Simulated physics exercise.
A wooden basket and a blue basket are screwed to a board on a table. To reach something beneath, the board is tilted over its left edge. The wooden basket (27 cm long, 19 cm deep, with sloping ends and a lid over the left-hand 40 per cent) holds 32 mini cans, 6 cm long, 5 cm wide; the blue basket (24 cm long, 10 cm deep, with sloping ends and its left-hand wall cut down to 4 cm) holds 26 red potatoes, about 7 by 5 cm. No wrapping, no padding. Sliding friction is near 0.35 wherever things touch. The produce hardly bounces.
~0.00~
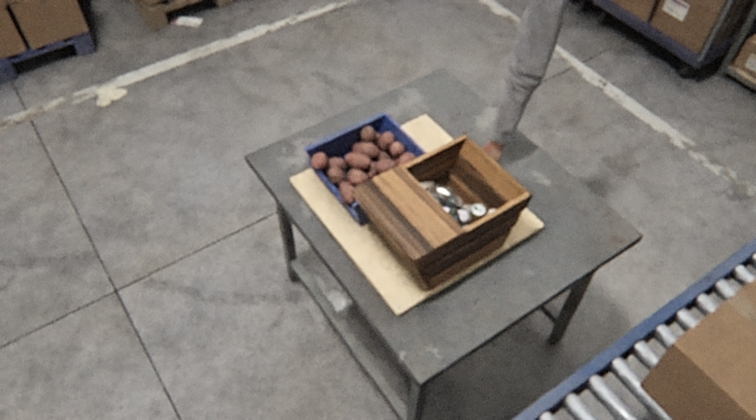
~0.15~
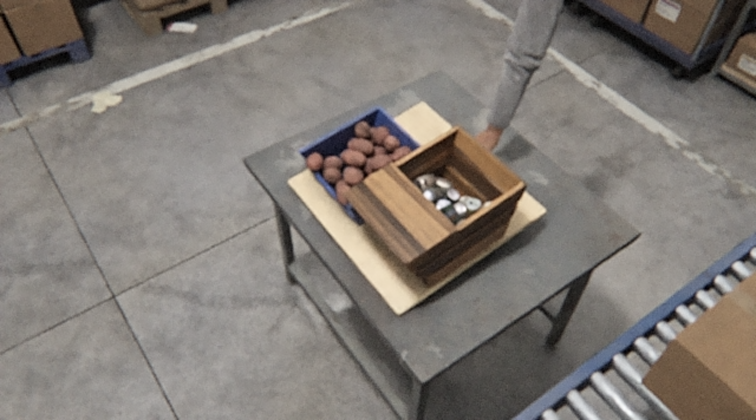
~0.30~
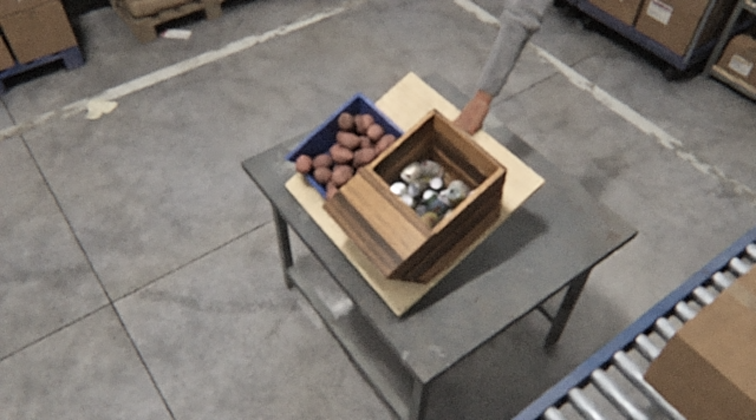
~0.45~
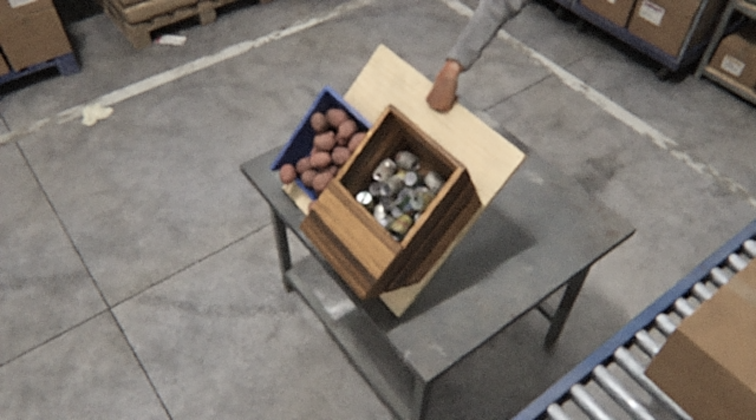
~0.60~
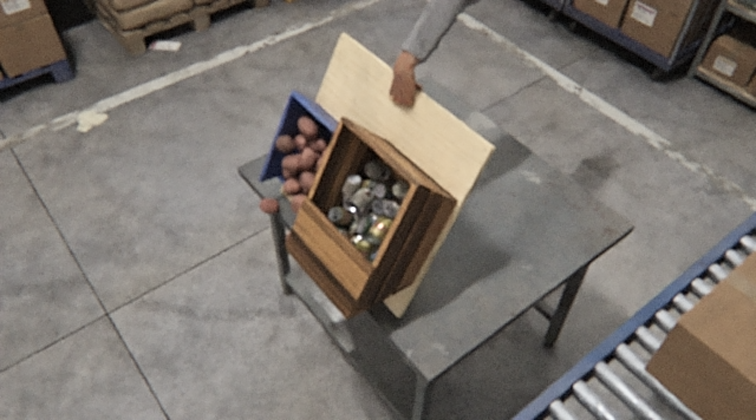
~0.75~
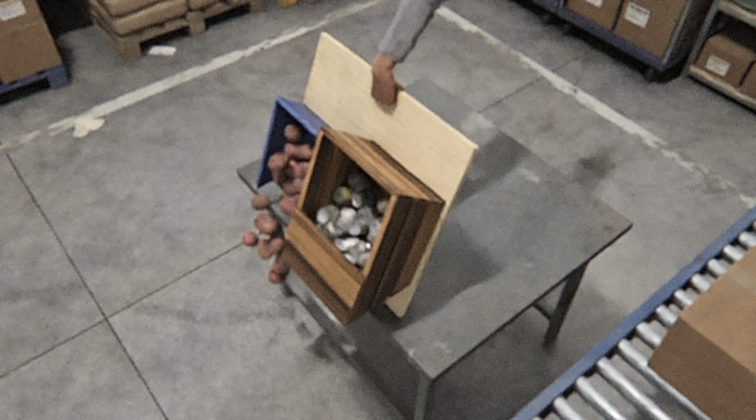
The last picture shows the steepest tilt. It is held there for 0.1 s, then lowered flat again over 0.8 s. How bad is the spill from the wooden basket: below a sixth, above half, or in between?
Out of the wooden basket go fewer than one in six of the mini cans.
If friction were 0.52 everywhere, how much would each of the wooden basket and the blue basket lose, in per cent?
In that case wooden basket 0, blue basket 80 per cent.
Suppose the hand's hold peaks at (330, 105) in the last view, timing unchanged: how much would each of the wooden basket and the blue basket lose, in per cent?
Then wooden basket 0, blue basket 100 per cent.
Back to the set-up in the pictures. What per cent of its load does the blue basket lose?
About: Blue basket 80 per cent.
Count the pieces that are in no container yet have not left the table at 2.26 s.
Some 1 pieces.
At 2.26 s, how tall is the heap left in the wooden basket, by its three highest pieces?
About 13 cm.
After 0.99 s, tilt 63°; 0 of 32 out of the wooden basket and 17 of 26 out of the blue basket.
After 1.29 s, tilt 29°; 0 of 32 out of the wooden basket and 21 of 26 out of the blue basket.
After 1.71 s, tilt 0°; 0 of 32 out of the wooden basket and 21 of 26 out of the blue basket.
When it is over (at 2.26 s), 0 of 32 out of the wooden basket and 21 of 26 out of the blue basket. Asked share, 0 of 32, 0 per cent.
